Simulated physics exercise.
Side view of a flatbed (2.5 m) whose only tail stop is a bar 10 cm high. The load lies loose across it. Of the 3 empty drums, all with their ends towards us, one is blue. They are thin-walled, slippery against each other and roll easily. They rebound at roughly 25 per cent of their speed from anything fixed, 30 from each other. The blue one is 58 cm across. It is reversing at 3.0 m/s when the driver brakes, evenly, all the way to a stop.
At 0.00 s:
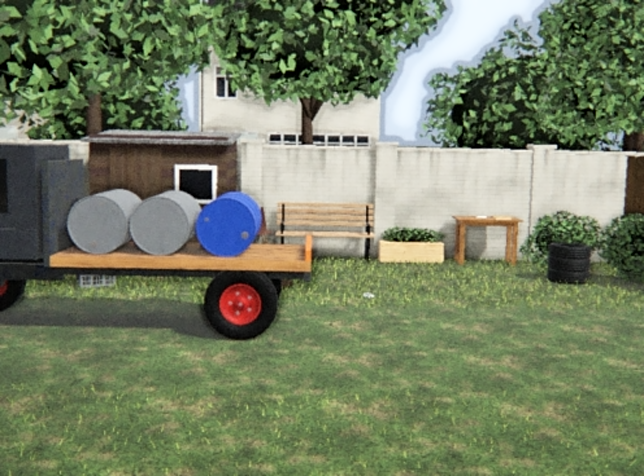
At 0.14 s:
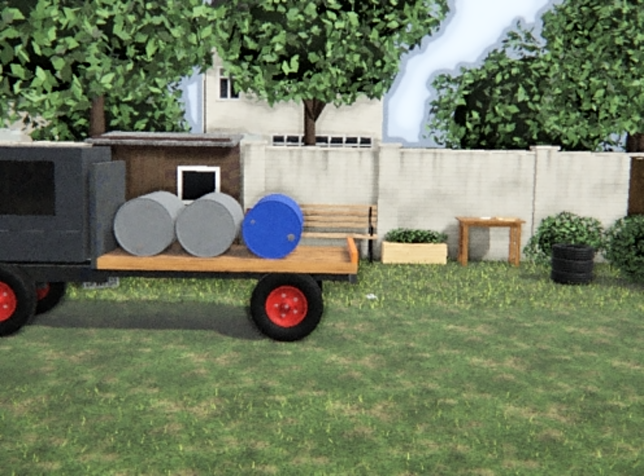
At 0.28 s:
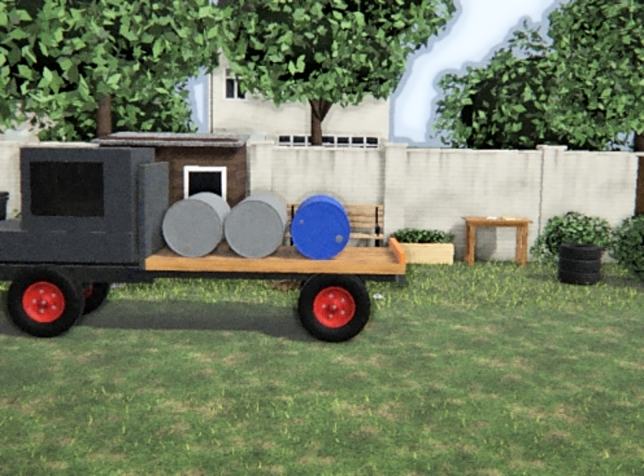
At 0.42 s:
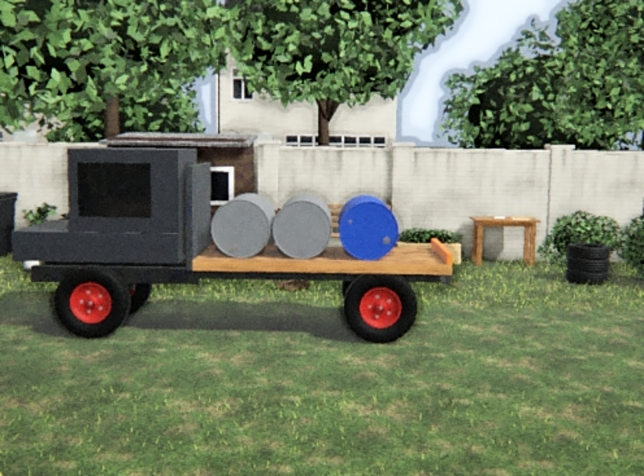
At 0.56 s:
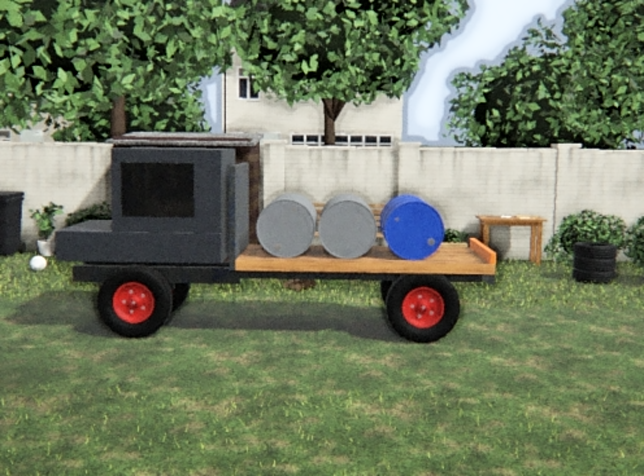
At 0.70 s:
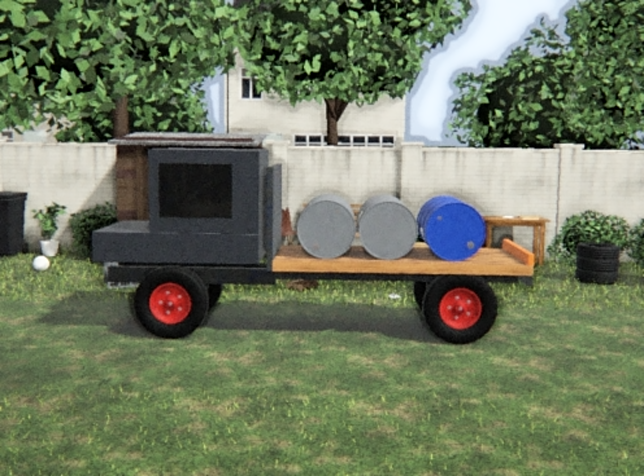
A dark grey flatbed truck, seen side-on in a grassy yard, carries two grey drums and a blue one in a row on its wooden bed. Behind it are a pale wall, leafy trees, a small shed, a bench, a planter, a table and stacked black tyres. The truck rolls backwards to the right on red-hubbed wheels, its cab coming fully into view, while the camera shifts slightly left.
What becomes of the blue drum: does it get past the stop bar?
Blue stays on the bed.
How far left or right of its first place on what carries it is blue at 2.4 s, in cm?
Blue 60 right.
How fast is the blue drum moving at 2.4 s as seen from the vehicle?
Near 0.0 m/s.
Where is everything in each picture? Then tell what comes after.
Blue (226, 227); tail bar at (308, 256); speed 3.0 m/s; 3 of the 3 make up the bottom layer on the bed, in the first frame.
Blue (272, 230); tail bar at (355, 258); speed 2.9 m/s, in the second frame.
Blue (321, 230); tail bar at (403, 259); speed 2.8 m/s, in the third frame.
Blue (369, 231); tail bar at (450, 259); speed 2.6 m/s, in the fourth frame.
Blue (414, 231); tail bar at (493, 259); speed 2.5 m/s, in the fifth frame.
Blue (455, 232); tail bar at (531, 260); speed 2.3 m/s, in the sixth frame.
Then, 2.4 s in, blue is on the bed, 20 cm from the bar; 0 of 3 are off.
In the end (4.8 s), blue is on the bed, 35 cm from the bar; 0 of 3 are off.
